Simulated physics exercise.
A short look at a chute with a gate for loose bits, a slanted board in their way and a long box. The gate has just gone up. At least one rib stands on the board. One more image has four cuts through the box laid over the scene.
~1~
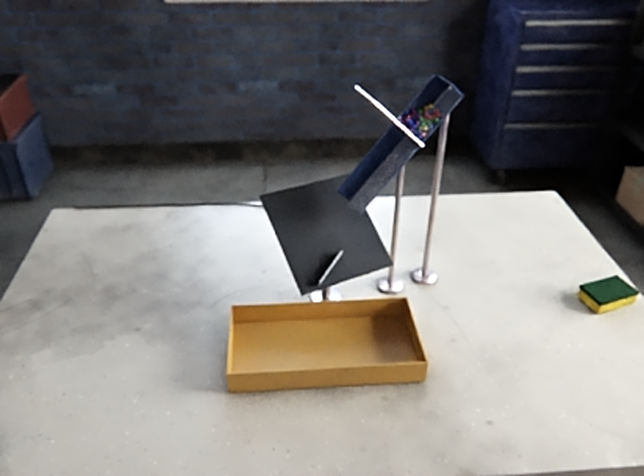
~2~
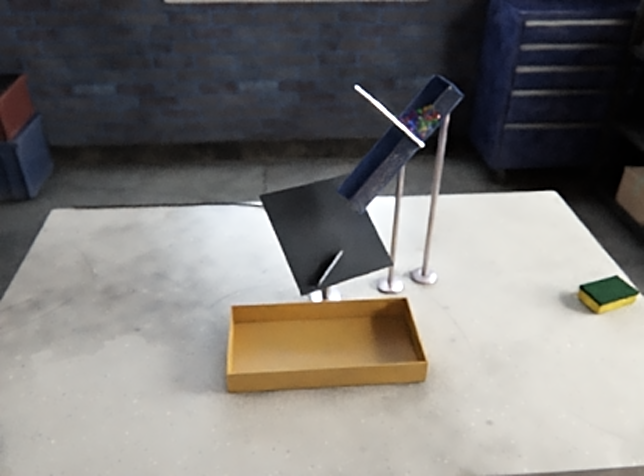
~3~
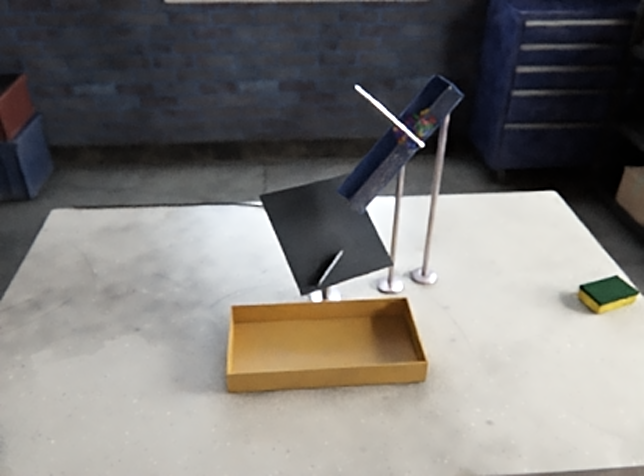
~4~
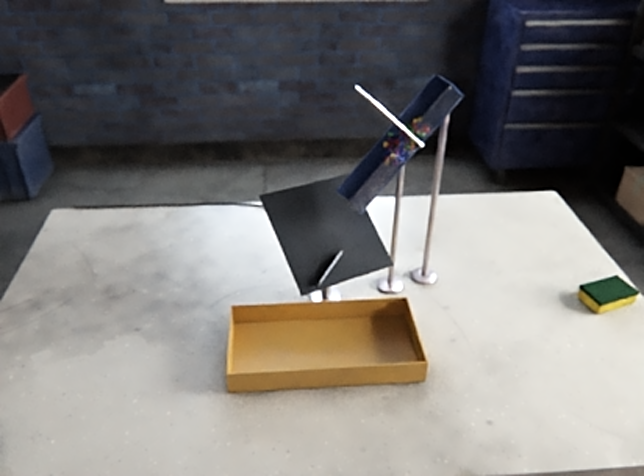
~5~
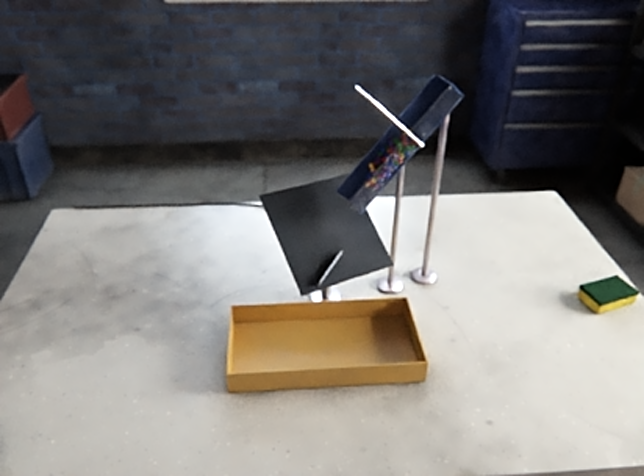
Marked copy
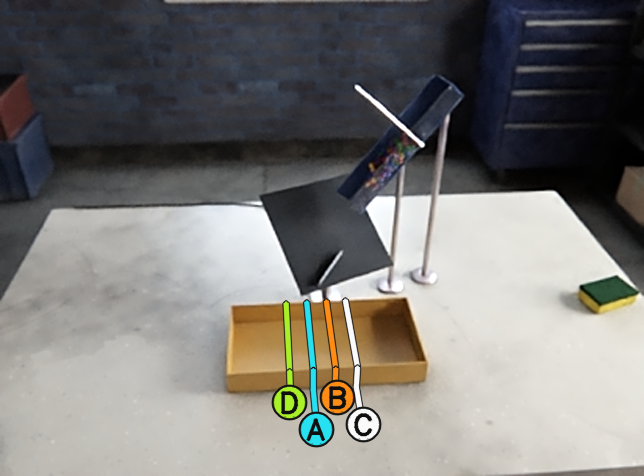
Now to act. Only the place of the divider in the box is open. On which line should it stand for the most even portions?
D is best.
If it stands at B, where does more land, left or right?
Left.
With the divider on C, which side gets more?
More lands on the left.
On the marked copy, line A crosses the front rim at (313, 369); line B crosses the front rim at (335, 367); line C crosses the front rim at (357, 366); line D crosses the front rim at (289, 370).
With A, of what is caught, almost all on the left of the divider, about a tenth on the right.
With B, of what is caught, almost all on the left of the divider, just a few on the right.
With C, of what is caught, almost all on the left of the divider, just a few on the right.
With D, of what is caught, roughly two thirds on the left of the divider, roughly a third on the right.
